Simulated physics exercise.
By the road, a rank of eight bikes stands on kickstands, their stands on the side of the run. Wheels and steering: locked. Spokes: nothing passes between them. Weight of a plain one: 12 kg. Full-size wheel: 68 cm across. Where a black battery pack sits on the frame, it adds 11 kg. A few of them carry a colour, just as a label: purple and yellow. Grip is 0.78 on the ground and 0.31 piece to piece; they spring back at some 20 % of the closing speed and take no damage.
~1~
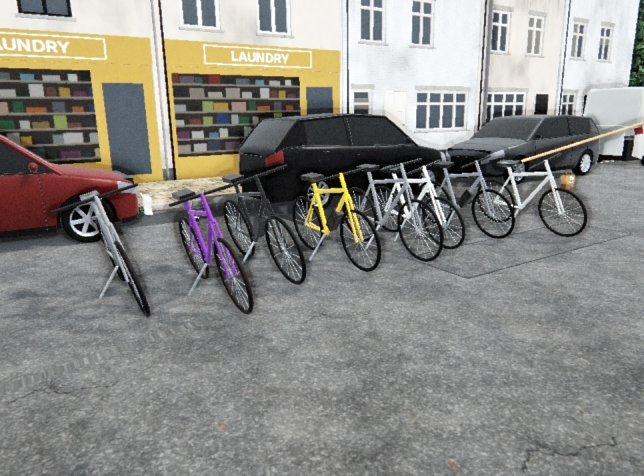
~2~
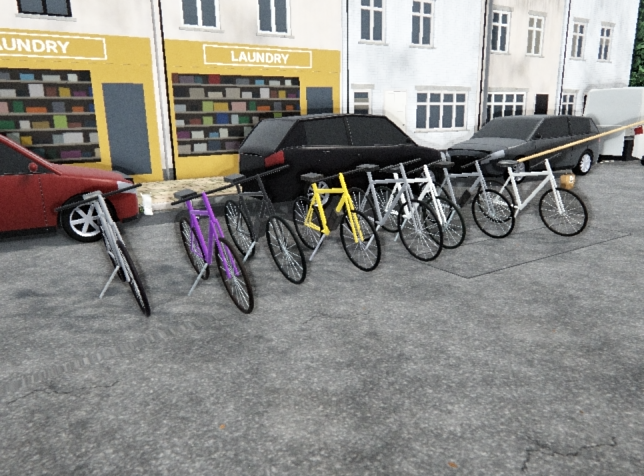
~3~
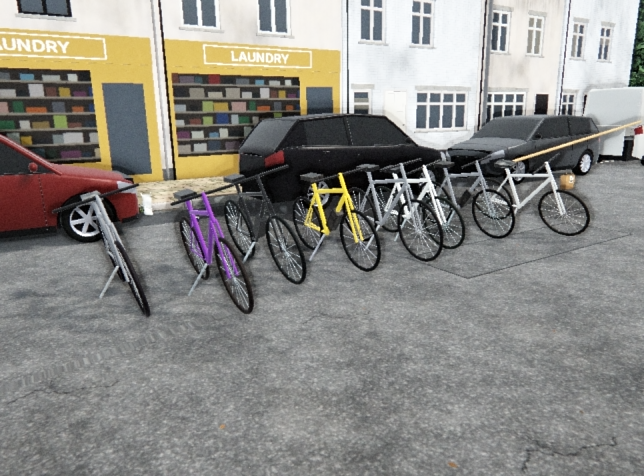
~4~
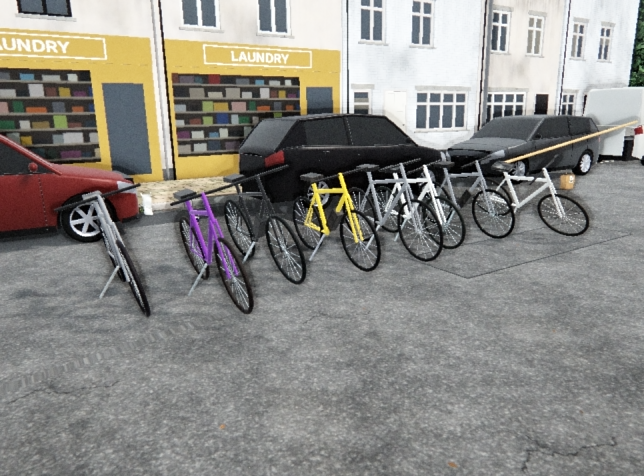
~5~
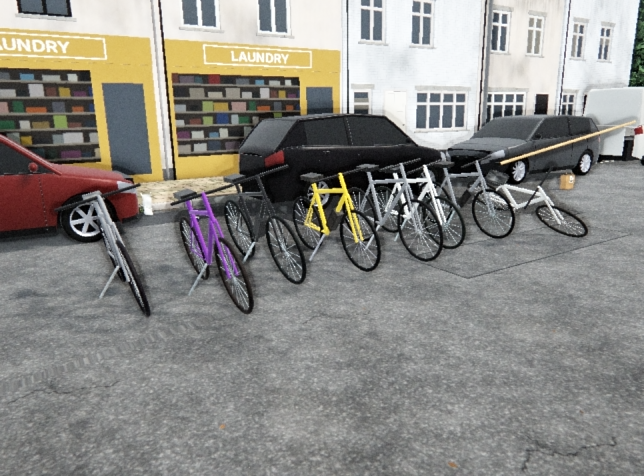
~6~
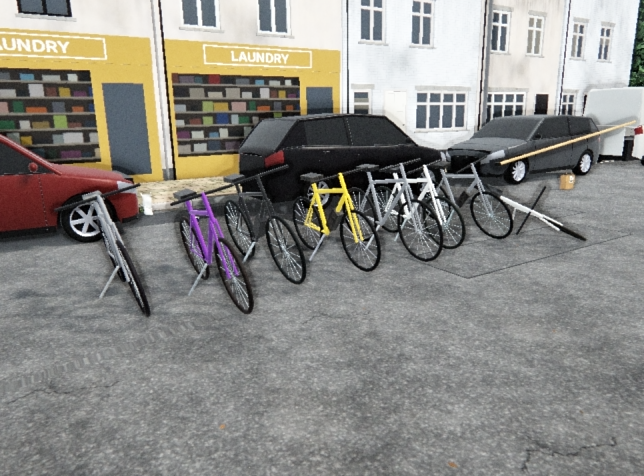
The clip shows a row of bicycles, one purple and one yellow, standing before parked cars and laundry shopfronts. A long pole pushes at the white bicycle on the right end, which tips over to the ground while the others stay upright.
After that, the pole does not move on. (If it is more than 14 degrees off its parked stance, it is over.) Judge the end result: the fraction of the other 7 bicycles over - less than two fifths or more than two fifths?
My judgement: Upwards of two fifths.
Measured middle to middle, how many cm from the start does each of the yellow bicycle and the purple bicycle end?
The yellow one ends 60 cm from its start and the purple one 10 cm.
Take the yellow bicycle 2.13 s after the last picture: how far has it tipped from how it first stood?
Some 50°.
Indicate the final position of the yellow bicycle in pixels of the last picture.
Look near (304, 243) in the final frame.
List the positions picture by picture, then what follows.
In the first picture (we follow the side turned to the camera), pole end (521, 162) 10 cm from the first bicycle; yellow bicycle (301, 223); purple bicycle (241, 264); no other piece has moved.
Pole end pushing; purple bicycle (242, 263), in the second picture.
Pole end pushing; purple bicycle (242, 263); no other piece has moved, in the third picture.
Pole end pushing; purple bicycle (241, 263); no other piece has moved, in the fourth picture.
Pole end (500, 164) stopped; purple bicycle (242, 263); no other piece has moved, in the fifth picture.
Pole end (500, 164) stopped; purple bicycle (241, 263); yellow bicycle (301, 224); steepest lean 7°, the bicycle at (444, 203); one has shifted, in the sixth picture.
Then, 0.29 s on from the sixth picture, 1 of the 7 other bicycles over.
Then, 0.79 s on from the sixth picture, 2 of the 7 other bicycles over.
Then, 1.59 s on from the sixth picture, 4 of the 7 other bicycles over; yellow bicycle tipped 24°.
Then, 2.13 s on from the sixth picture, 5 of the 7 other bicycles over; yellow bicycle tipped 53°.
Finally, 5 of the 7 other bicycles over; yellow bicycle tipped 69°; purple bicycle tipped 5°. That is 71 per cent. Two left standing. Seen by the last camera, middles, yellow bicycle near (304, 243), purple bicycle near (201, 241).
